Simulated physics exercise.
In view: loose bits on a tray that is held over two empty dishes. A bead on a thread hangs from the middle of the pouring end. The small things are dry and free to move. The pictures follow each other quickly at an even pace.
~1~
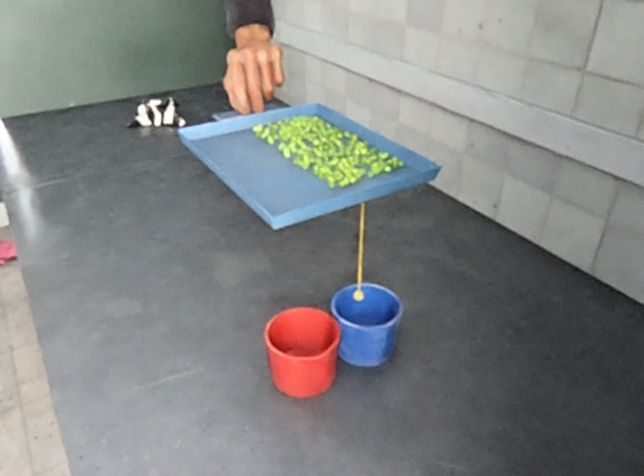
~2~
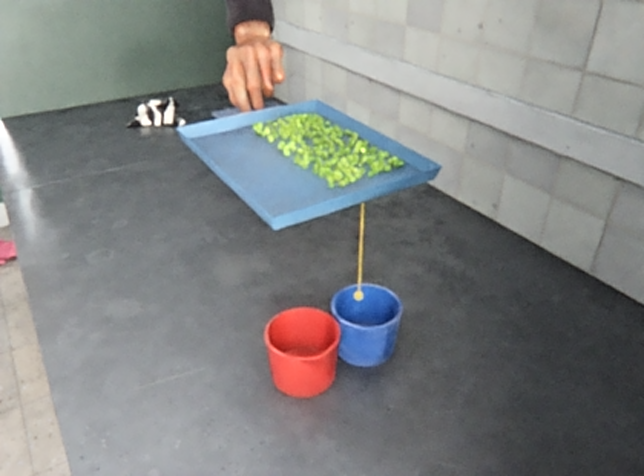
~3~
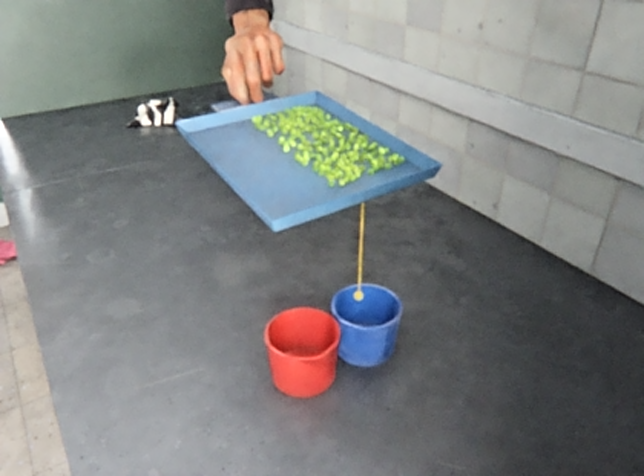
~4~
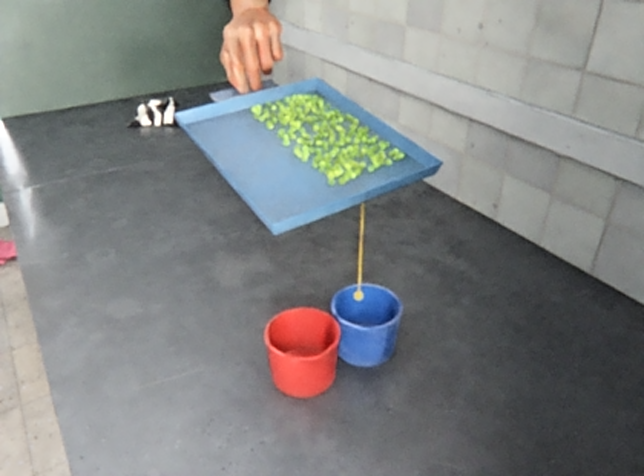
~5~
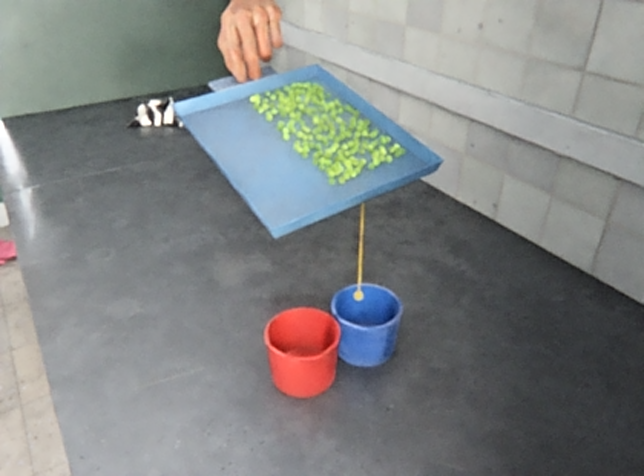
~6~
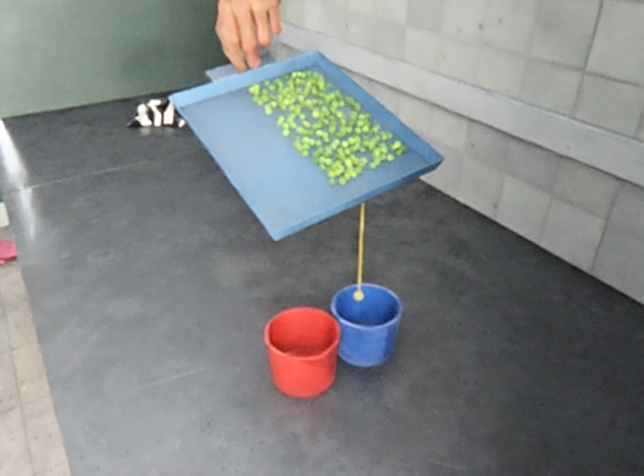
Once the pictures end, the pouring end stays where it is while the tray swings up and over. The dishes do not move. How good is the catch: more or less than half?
Caught overall: Over half.
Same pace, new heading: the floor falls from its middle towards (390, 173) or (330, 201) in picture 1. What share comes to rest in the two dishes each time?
Roughly 0 per cent, and 40 per cent.
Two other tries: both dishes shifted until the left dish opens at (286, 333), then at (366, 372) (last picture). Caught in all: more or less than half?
In turn: Above a half; below a half.
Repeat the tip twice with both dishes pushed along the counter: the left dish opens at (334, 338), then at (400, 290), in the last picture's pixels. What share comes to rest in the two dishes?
Roughly 10 per cent, and 0 per cent.
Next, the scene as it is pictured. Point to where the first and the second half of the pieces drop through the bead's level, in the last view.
At about (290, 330), then at (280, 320).
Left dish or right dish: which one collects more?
Fuller: The left dish.
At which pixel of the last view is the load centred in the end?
Around (299, 375).
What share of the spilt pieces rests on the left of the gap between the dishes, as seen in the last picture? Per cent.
It comes to 90 per cent or so.
Just after the last frame, tray tipped steeply; roughly two thirds on the tray; just a few in the left dish; about a tenth outside both; roughly a quarter in the air.
A moment on, tray tipped right over; roughly a quarter on the tray; roughly a third in the left dish; roughly a quarter outside both; roughly a quarter in the air.
Further on, tray tipped past a quarter turn; roughly two thirds in the left dish; roughly a quarter outside both.
When it is over, tray tipped past a quarter turn; roughly two thirds in the left dish; not one in the right dish; roughly a quarter outside both.
